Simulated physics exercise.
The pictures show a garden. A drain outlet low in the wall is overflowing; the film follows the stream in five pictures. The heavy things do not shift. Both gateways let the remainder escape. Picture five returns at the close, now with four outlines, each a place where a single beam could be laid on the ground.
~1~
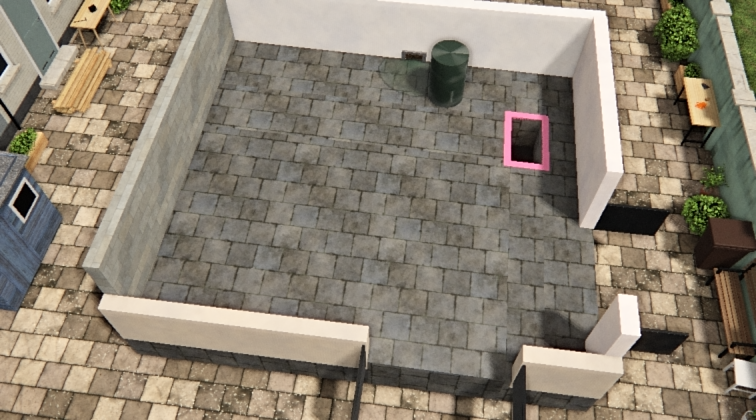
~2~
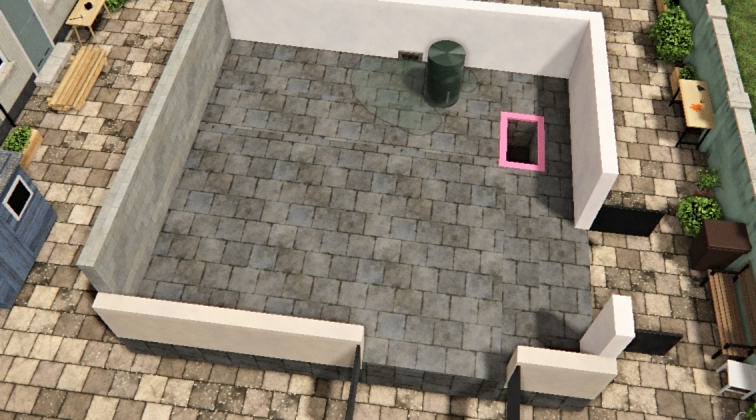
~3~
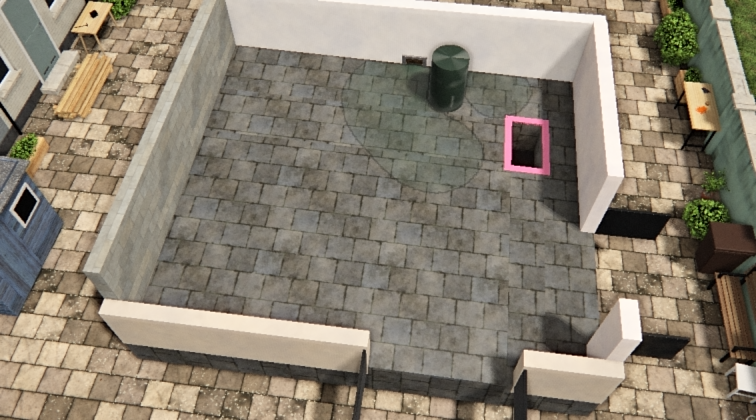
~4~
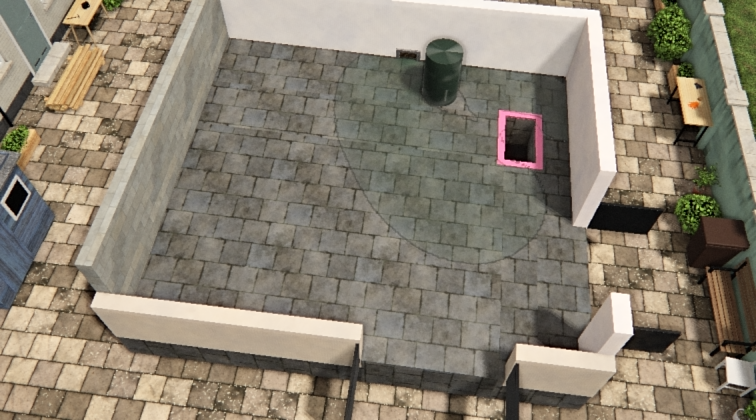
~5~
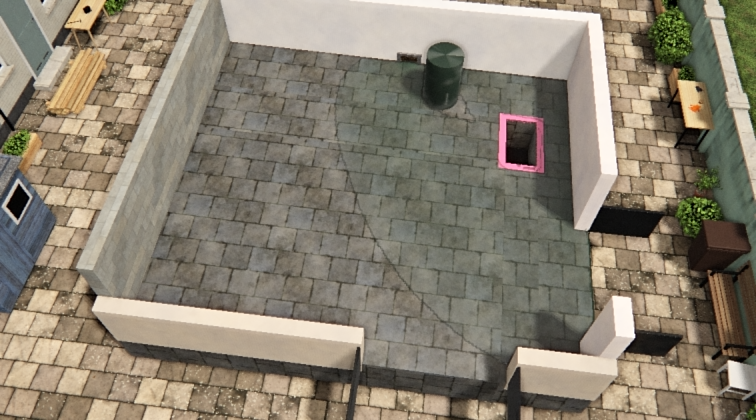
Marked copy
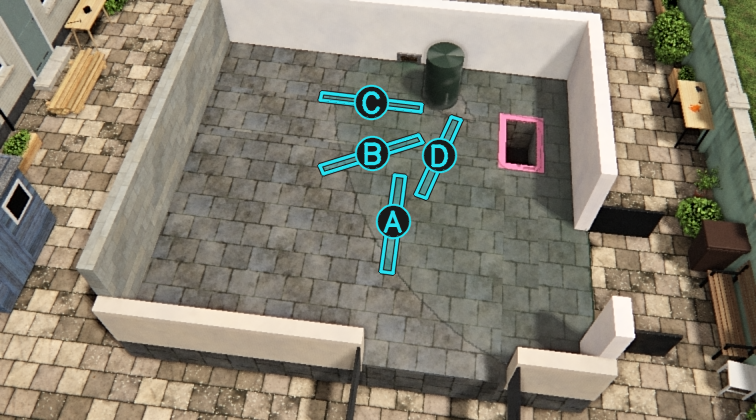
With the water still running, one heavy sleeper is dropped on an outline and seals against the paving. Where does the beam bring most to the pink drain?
Use spot B.
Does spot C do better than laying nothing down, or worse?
It is better.
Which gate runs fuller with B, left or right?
More leaves on the right.
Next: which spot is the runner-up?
It is C.
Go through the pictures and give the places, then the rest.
Outfall at (414, 56); pink drain at (527, 140); open gate at (440, 357); open gate at (582, 281); front seen at (396, 87), 2 % of the ground wet; pink drain still dry, in the first picture.
Front seen at (423, 128), 7 % of the ground wet; pink drain still dry, in the second picture.
Front seen at (465, 182), 16 % of the ground wet; pink drain still dry, in the third picture.
Front seen at (506, 251), 30 % of the ground wet; pink drain taking water, in the fourth picture.
Front seen at (590, 334), 45 % of the ground wet; pink drain taking water, in the fifth picture.
On the marked copy, A from (386, 272) to (399, 175); B from (321, 169) to (420, 138); C from (321, 96) to (421, 108); D from (420, 196) to (456, 118).
With A, about 12 % of the stream goes into the pink drain, about 88 % out by the gates.
With B, about 41 % of the stream goes into the pink drain, about 59 % out by the gates.
With C, about 29 % of the stream goes into the pink drain, about 71 % out by the gates.
With D, about 14 % of the stream goes into the pink drain, about 86 % out by the gates.
